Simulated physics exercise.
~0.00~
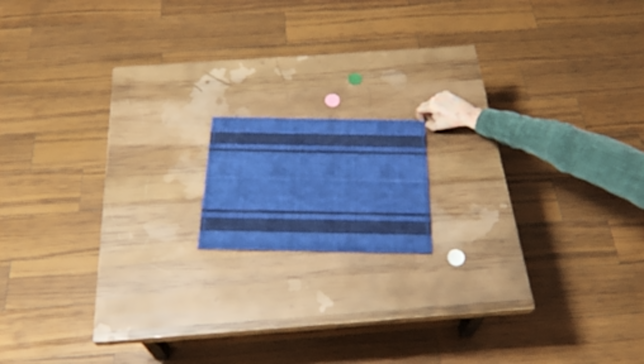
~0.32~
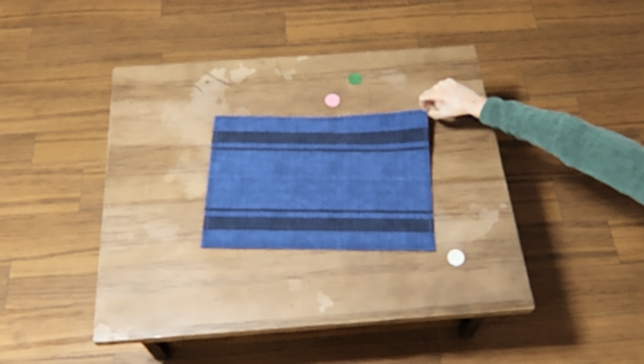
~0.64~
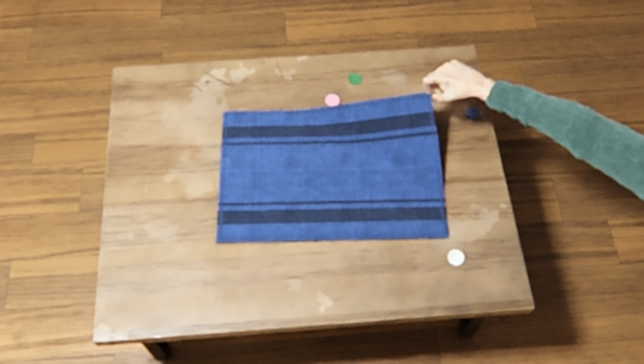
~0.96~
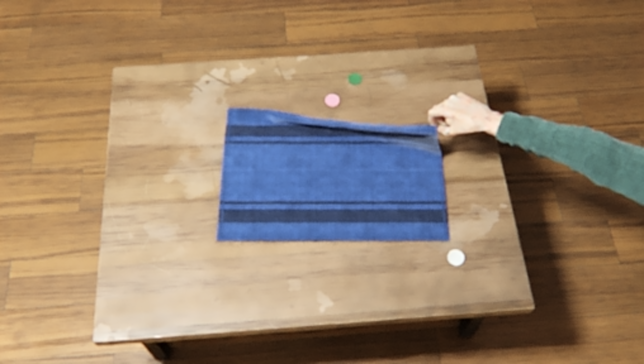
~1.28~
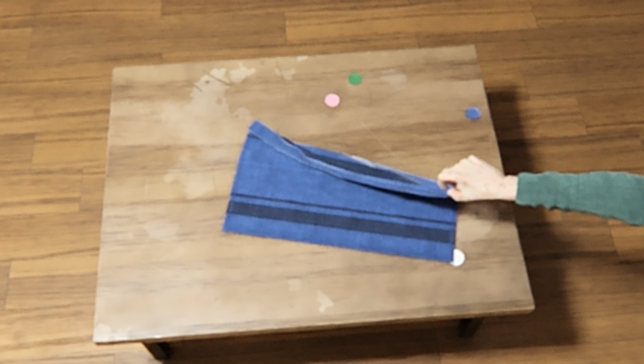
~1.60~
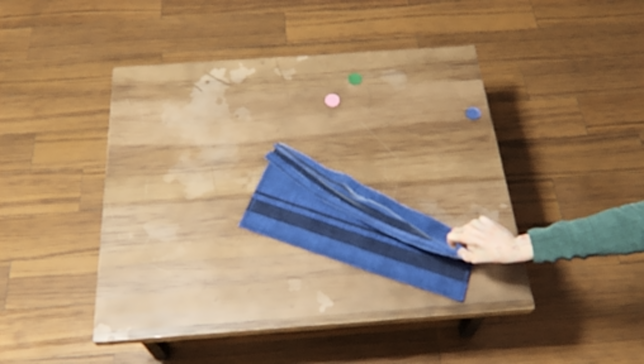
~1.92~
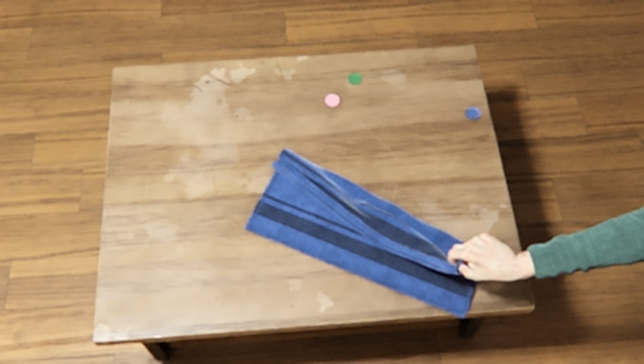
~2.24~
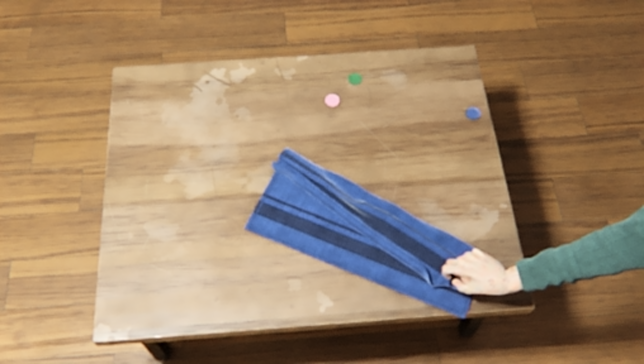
Blue striped tea towel being lifted at its corner by a hand, folding and sliding down right, ending crumpled over the white token.
